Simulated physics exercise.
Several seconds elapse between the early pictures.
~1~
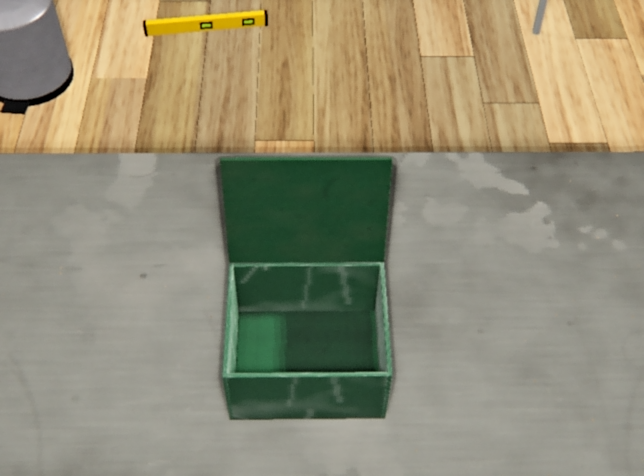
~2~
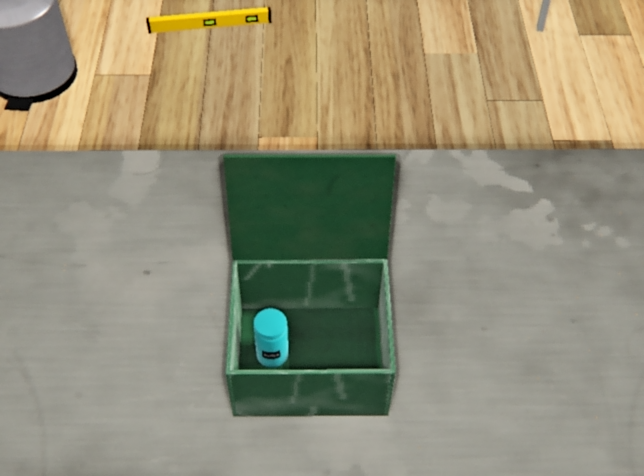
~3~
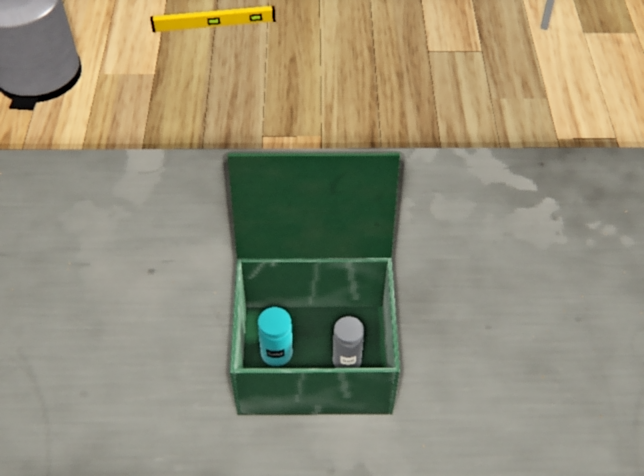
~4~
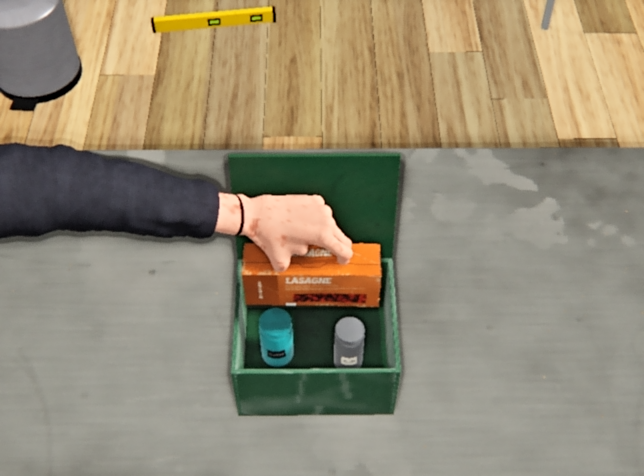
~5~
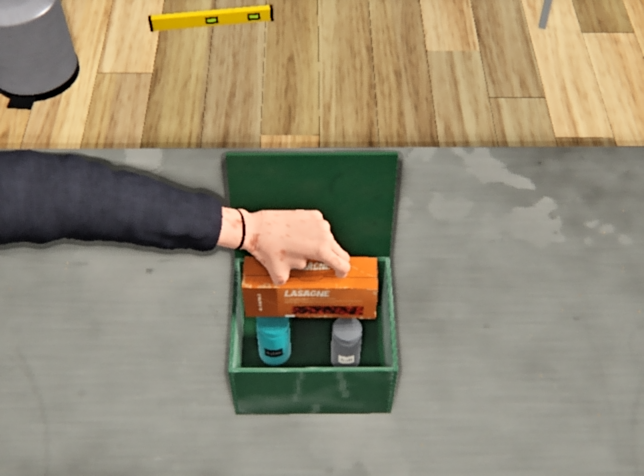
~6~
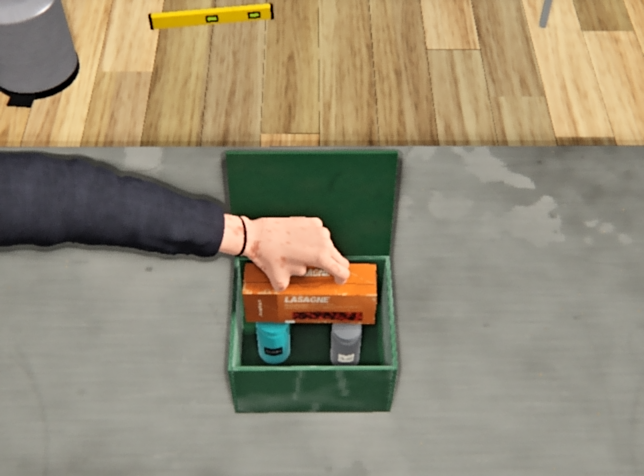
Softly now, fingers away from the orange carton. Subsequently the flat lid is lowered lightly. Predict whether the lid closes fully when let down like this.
Meets the rim.
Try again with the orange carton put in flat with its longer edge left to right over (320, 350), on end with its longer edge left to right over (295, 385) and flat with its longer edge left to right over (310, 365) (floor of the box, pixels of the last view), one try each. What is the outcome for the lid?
The lid won't shut the first time, won't shut the second time and does shut the third time.
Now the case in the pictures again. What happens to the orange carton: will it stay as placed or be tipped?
After all that, it finishes out of line.
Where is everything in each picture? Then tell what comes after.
In the first picture, the last thing is not in view yet.
In the second picture, the last thing is not in view yet.
In the third picture, the last thing is not in view yet; grey shaker (348, 345).
The fourth picture shows on its way; orange carton (312, 275); grey shaker (349, 346).
The fifth picture shows on its way; orange carton (311, 287); grey shaker (346, 344).
The sixth picture shows in place under the hand; orange carton (310, 293); grey shaker (346, 343).
Then, 0.70 s on from there, orange carton on its side near (309, 321); turquoise shaker shifted about its own width; grey shaker shifted a little.
Then, 1.60 s on from there, lid 58° above the rim; orange carton on its side near (310, 318); turquoise shaker shifted about its own width; grey shaker shifted a little.
Then, 2.20 s on from there, lid 2° above the rim; orange carton on its side near (310, 318); turquoise shaker shifted about its own width; grey shaker shifted a little.
In the end, lid shut; toppled in the box, orange carton; the other 2 unmoved. At the end, from the last picture's camera, orange carton near (310, 318).
